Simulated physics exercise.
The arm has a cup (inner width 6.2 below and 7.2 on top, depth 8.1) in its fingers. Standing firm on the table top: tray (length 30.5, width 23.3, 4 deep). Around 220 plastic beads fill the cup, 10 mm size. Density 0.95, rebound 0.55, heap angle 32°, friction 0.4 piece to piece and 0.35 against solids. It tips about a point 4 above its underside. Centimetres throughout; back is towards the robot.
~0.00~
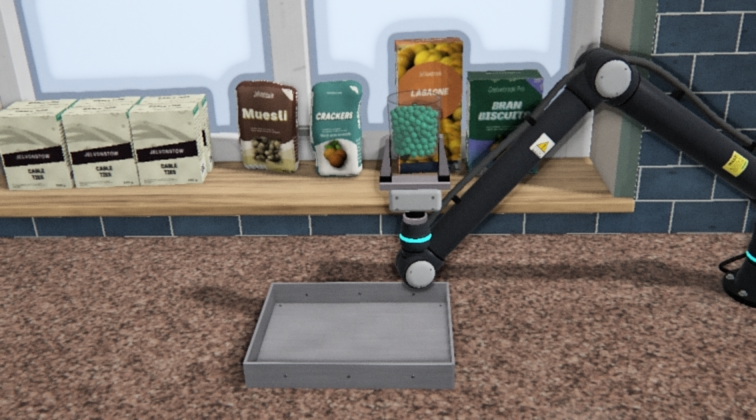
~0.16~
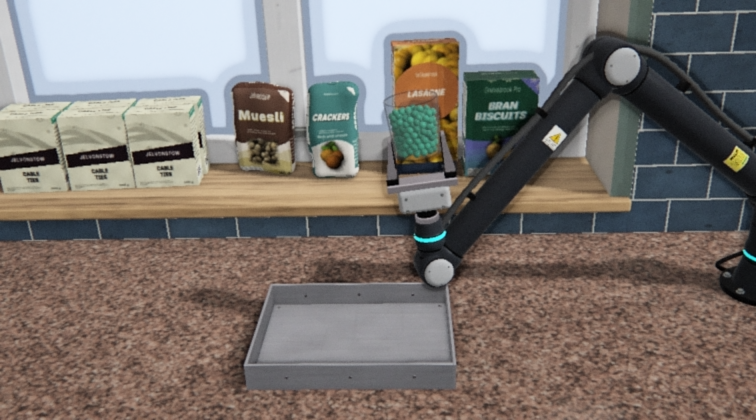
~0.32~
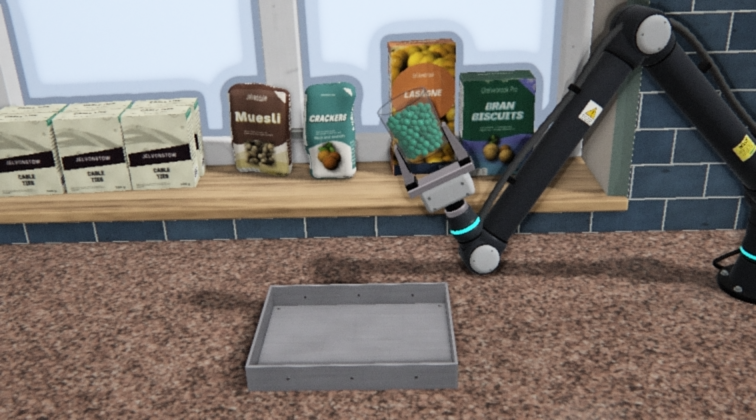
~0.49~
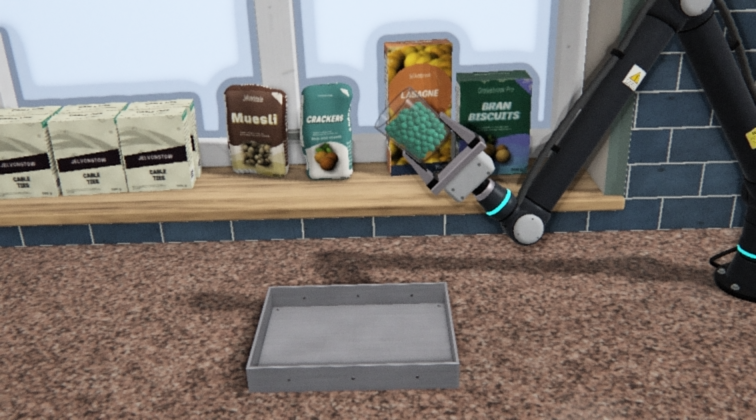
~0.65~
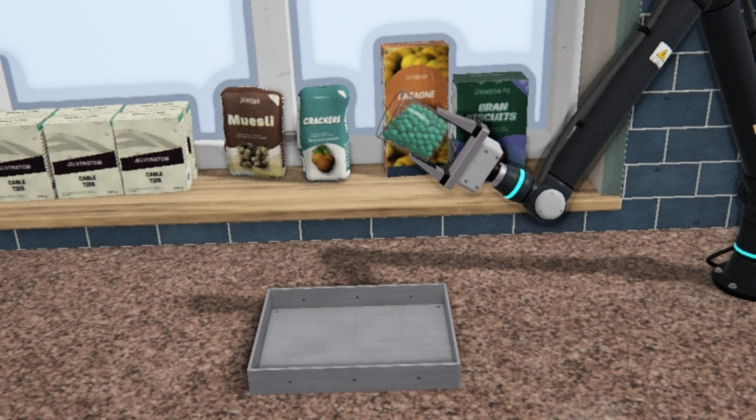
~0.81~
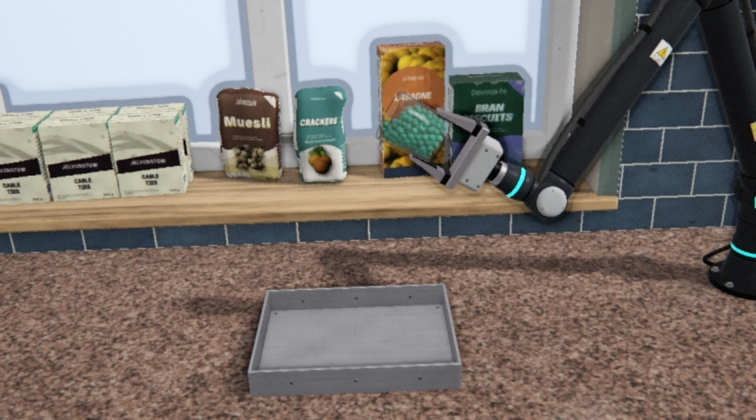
A black robot arm holding a clear cup of green beads swung its wrist out to the right and tilted the cup leftward above an empty gray tray, then held it nearly still.
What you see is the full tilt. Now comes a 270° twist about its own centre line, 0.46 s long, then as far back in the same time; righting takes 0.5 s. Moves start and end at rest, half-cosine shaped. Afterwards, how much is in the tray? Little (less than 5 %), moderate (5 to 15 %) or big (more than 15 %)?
Answer: Little; less than 5 % of the plastic beads finish in the tray.
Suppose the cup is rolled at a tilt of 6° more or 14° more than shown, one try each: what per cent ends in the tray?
Some 5 and 20 per cent.
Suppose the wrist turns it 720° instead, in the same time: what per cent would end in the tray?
It would be near 5 per cent.
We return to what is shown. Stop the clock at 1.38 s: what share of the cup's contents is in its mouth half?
Roughly 40 per cent.
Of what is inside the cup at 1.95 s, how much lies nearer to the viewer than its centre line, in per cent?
Some 50 per cent.
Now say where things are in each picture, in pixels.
Cup middle at (414, 127), upright; upper third of the load around (413, 117), from x 395 to 435, top at y 105; 219 in the cup, in the first picture.
Cup middle at (414, 127), tipped 7°; upper third of the load around (414, 117), from x 390 to 435, top at y 110, in the second picture.
Cup middle at (415, 127), tipped 25°; upper third of the load around (414, 118), from x 390 to 440, top at y 105, in the third picture.
Cup middle at (415, 127), tipped 46°; upper third of the load around (415, 119), from x 390 to 445, top at y 105, in the fourth picture.
Cup middle at (415, 128), tipped 58°; upper third of the load around (416, 119), from x 385 to 445, top at y 105, in the fifth picture.
Cup middle at (415, 128), tipped 59°; upper third of the load around (417, 121), from x 385 to 445, top at y 110; 219 in the cup, in the sixth picture.
After 1.38 s, tipped 59°, highest piece 39 above the table; 217 in the cup, 2 in flight or on a rim.
After 1.95 s, tipped 36°, highest piece 39 above the table; 214 in the cup, 3 in the tray, 2 in flight or on a rim.
After 2.43 s, upright, highest piece 41 above the table; 214 in the cup, 5 in the tray.
After 3.13 s, upright, highest piece 41 above the table; 214 in the cup, 5 in the tray.
At rest, 214 in the cup, 5 in the tray. That is 2 % in the tray.
